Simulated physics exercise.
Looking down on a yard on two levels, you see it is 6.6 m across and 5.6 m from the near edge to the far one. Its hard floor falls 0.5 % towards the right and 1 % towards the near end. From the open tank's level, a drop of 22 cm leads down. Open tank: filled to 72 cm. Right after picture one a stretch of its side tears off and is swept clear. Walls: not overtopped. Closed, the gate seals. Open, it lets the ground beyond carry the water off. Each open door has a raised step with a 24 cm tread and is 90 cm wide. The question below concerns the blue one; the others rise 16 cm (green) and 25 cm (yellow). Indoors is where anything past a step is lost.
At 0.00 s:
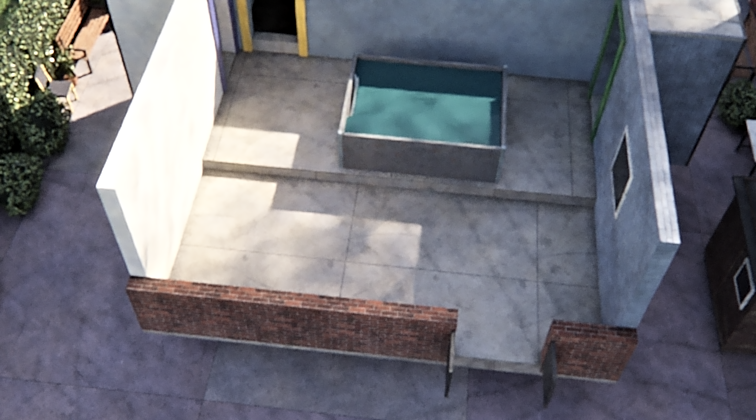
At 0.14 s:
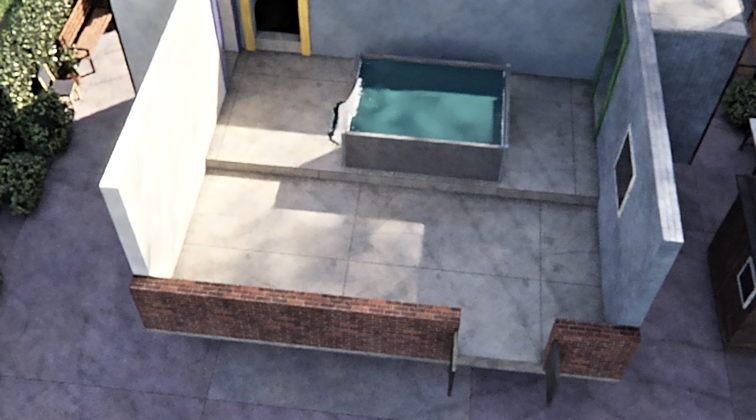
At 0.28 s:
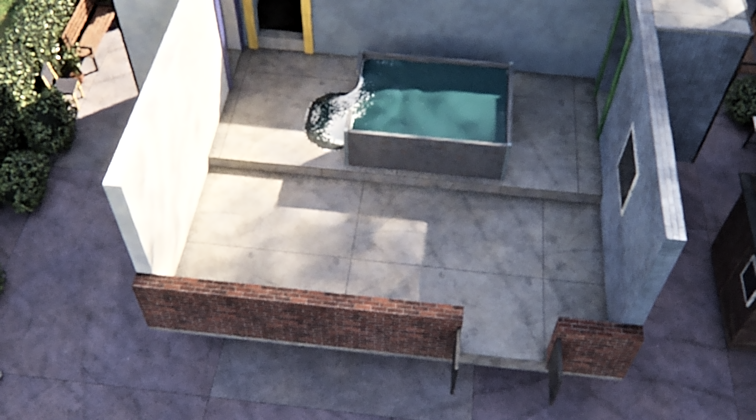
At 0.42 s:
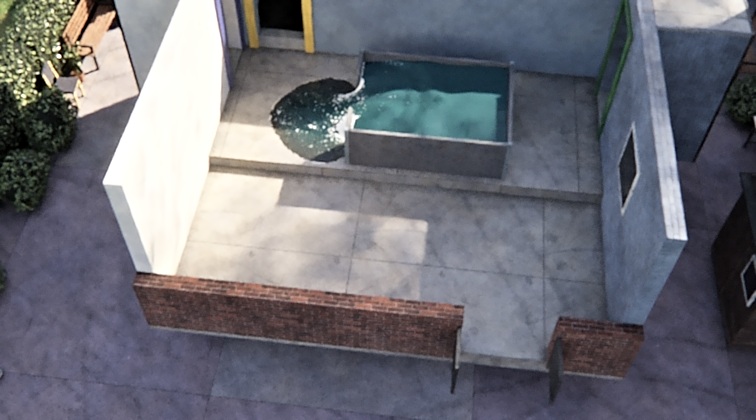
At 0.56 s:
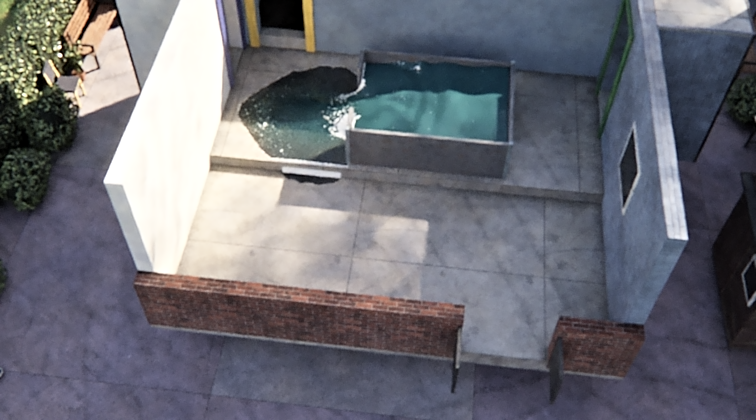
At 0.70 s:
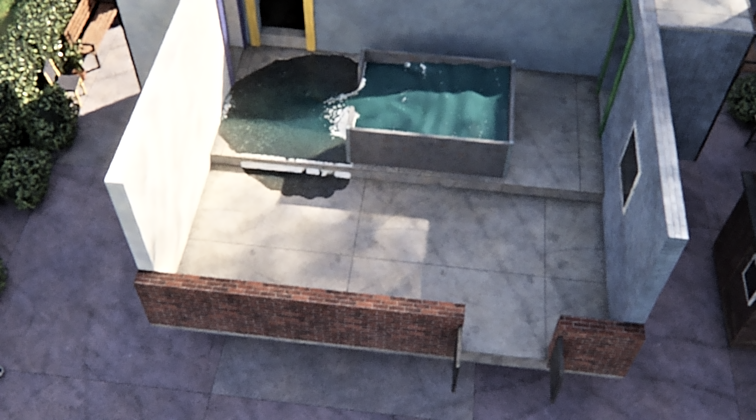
In this clip, the left side of an open tank in a walled yard gives way, and water pours out, spreading leftward across the upper level before running over the step edge onto the paved floor below.
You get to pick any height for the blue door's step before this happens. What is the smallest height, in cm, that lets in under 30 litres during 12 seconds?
25 cm.
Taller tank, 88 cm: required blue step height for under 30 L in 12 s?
The step would need to be some 32 cm high.
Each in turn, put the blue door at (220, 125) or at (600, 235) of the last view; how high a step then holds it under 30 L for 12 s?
You'd want roughly 28 cm there first, then roughly 11.5 cm.
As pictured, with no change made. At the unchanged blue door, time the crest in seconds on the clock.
About 2.2 seconds.
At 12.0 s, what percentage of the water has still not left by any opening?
What remains is some 76 per cent of the water.
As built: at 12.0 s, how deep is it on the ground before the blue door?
Some 7.5 cm.
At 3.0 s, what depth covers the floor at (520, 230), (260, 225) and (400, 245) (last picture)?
Going through the spots in order gives 0, 3 and 0 centimetres.
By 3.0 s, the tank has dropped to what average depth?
It averages near 39 cm.
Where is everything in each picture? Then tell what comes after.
The first frame shows the open tank at (426, 103) is whole and still, 72 cm deep; the blue door at (223, 27) is dry.
In the second frame, the front is at (332, 137), 0.3 m from the gap at (353, 115); 0.2 m2 of floor is wet, 72 cm left at the back.
In the third frame, the front is at (309, 128), 0.8 m from the gap at (356, 114); 0.8 m2 of floor is wet, 72 cm left at the back.
In the fourth frame, the gap is at (356, 114), the front 1.5 m out at (274, 113); the back of the open tank holds 72 cm.
In the fifth frame, the gap is at (357, 112), the front 2.0 m out at (244, 114); the back of the open tank holds 72 cm.
In the sixth frame, the gap is at (358, 111), the front 2.4 m out at (232, 88); the back of the open tank holds 71 cm; the blue door at (231, 22), 2.6 m from the gap, is still 0.4 m from the nearest water.
After 1.4 s water covers 25 % of the floor, deepest (39 cm) near (347, 116); 19 cm at the blue door, 28 litres in over its 5 cm step.
After 3.0 s water covers 35 % of the floor, deepest (34 cm) near (168, 302); 24 cm at the blue door, 246 litres in over its 5 cm step.
After 12.0 s water covers 95 % of the floor, deepest (12 cm) near (566, 347); 7 cm at the blue door, 589 litres in over its 5 cm step.
At the blue door as built, the water arrived by 0.9 s and peaked near 28 cm at 2.2 s.
With a step of 20.5 cm, 73 litres would have come in within the 12 s; with 27.5 cm, 18 litres. So under 30 litres takes about 25 cm.
